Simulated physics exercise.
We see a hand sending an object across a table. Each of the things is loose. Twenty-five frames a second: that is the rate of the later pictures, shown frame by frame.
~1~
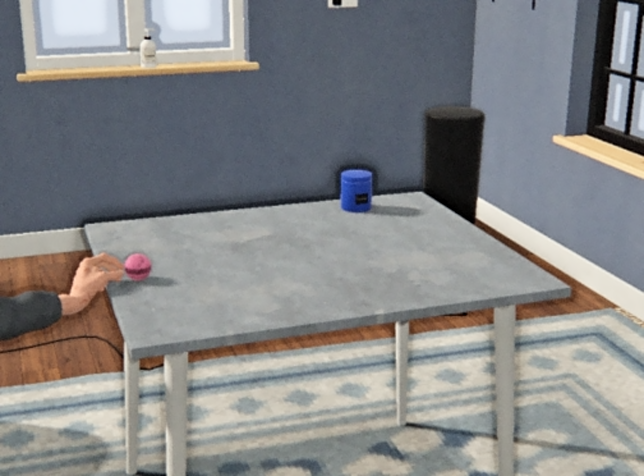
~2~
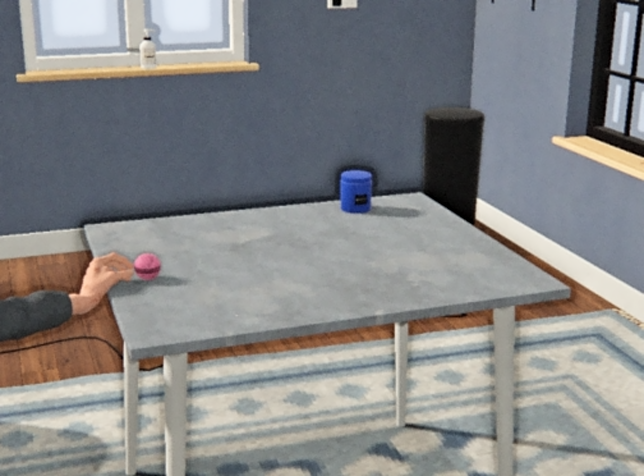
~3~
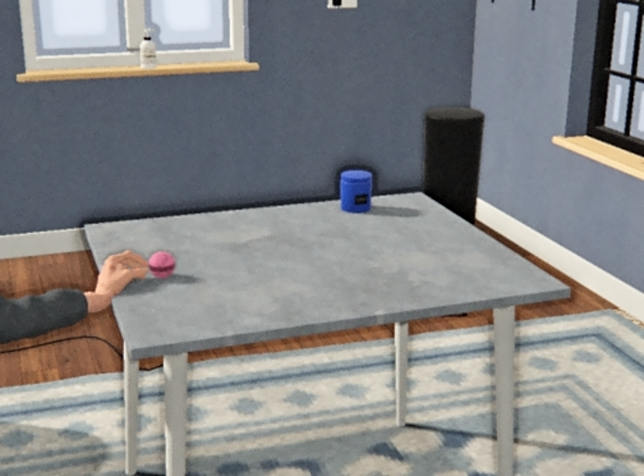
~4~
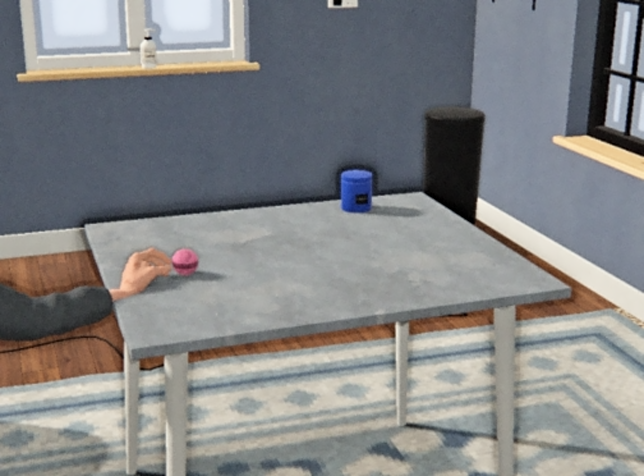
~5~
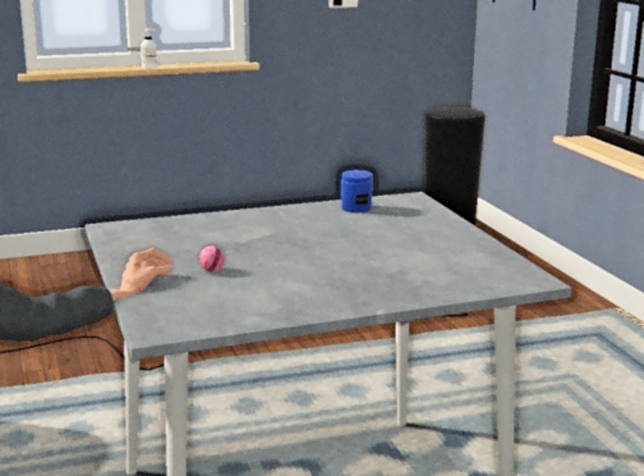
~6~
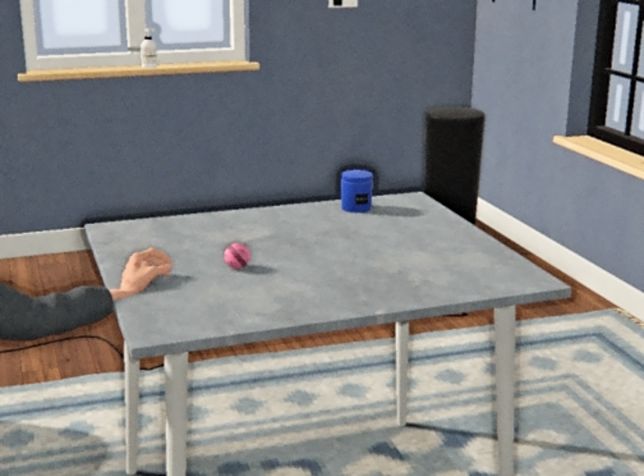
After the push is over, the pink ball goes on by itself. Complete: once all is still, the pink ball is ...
Off the table.
Then, 0.30 s after the last picture, pink ball rolled well along near (404, 237).
Then, 0.70 s after the last picture, pink ball now off the table.
Then, 1.10 s after the last picture, things are still on the move.
By the end, off the table, pink ball.
